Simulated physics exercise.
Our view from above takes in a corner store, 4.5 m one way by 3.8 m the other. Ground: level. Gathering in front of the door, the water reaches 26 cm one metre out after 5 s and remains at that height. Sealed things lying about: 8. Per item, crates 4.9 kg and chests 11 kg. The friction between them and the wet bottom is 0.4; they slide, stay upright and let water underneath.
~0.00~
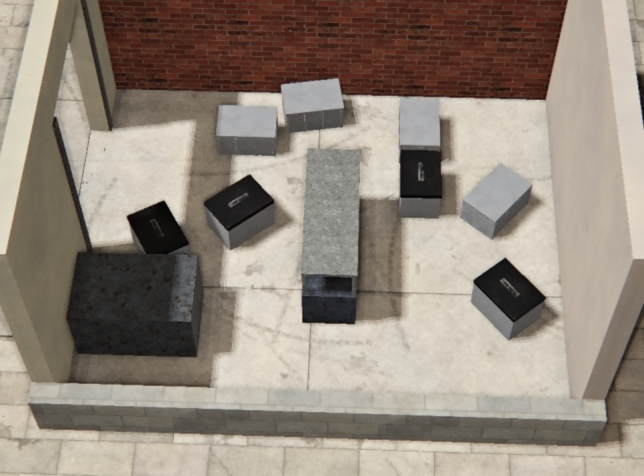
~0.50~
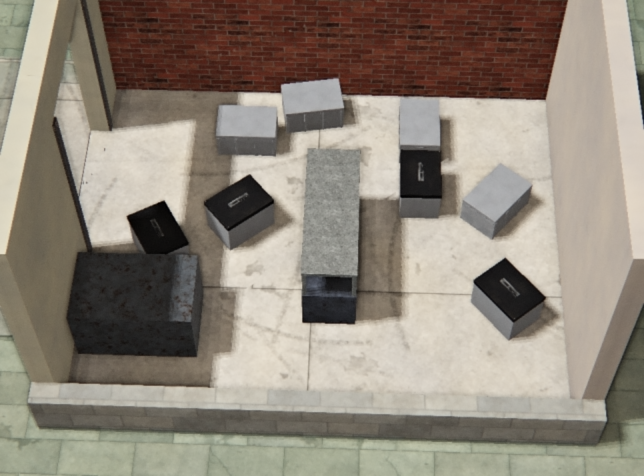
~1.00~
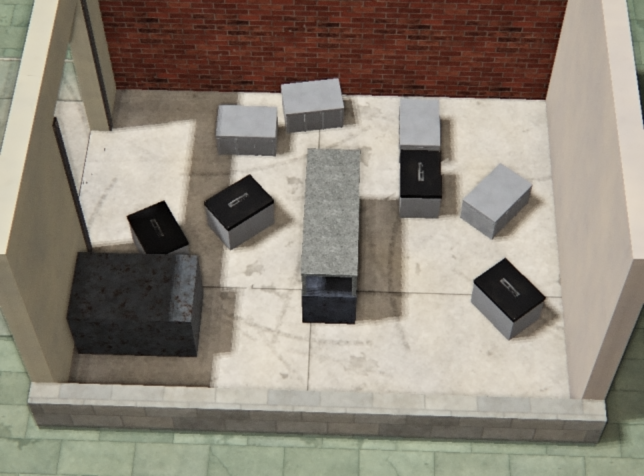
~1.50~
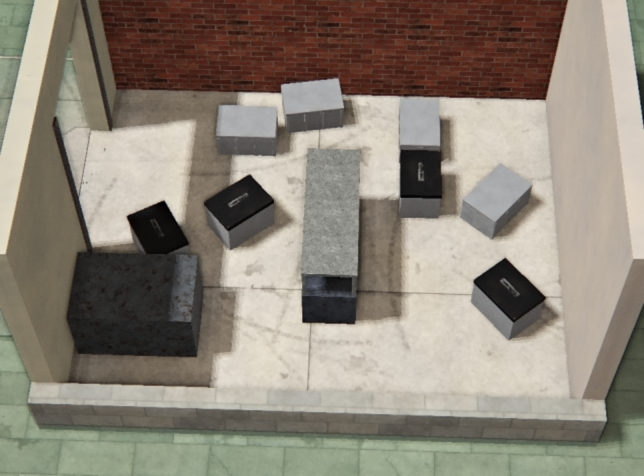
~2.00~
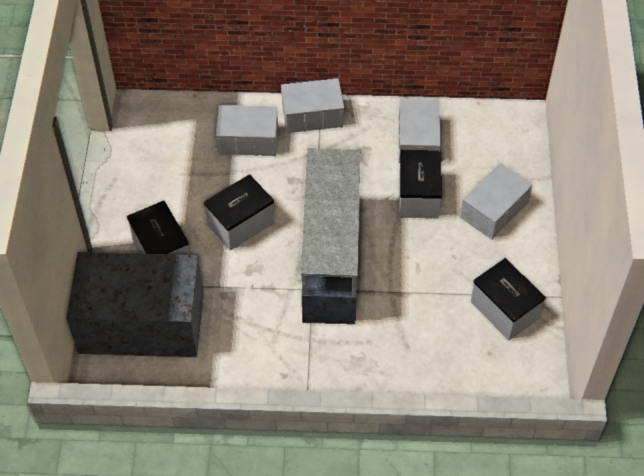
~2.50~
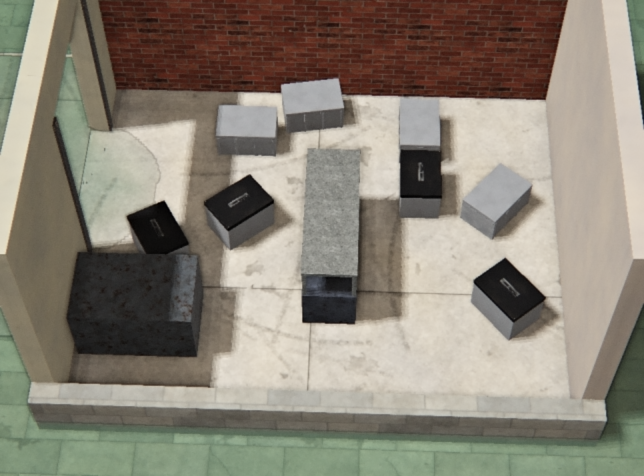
Greenish water spreads over the paving outside a small walled store seen from above, first tinting the ground pale green and then deepening in colour. A thin edge of it then slips through the doorway on the left and widens across the floor inside, while the grey and black-topped boxes stay still.
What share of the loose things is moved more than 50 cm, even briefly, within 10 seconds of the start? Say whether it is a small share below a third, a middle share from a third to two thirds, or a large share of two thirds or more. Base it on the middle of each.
A large share, two thirds or more.
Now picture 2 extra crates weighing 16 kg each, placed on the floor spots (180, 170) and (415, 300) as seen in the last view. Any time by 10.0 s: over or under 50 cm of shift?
The first: Farther. The second: Not as far.
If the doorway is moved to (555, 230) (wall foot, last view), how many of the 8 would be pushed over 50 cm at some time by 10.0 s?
You'd get 6 in that case.
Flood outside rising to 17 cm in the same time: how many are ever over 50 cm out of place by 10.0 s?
The answer would then be 6.
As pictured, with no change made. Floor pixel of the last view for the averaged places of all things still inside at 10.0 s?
(419, 320).
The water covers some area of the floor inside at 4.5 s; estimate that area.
Around 5.5 m2 of it.
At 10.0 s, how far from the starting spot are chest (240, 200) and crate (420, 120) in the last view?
250 cm and 300 cm respectively.
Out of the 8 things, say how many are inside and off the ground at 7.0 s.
Total: 3.
After 3.5 s 0 of 8 are over 50 cm from their spots; 0 afloat.
After 4.5 s 0 of 8 are over 50 cm from their spots; 1 afloat.
After 7.0 s 5 of 8 are over 50 cm from their spots; 3 afloat.
After 10.0 s 8 of 8 are over 50 cm from their spots, and 8 have been at some point; 8 afloat.
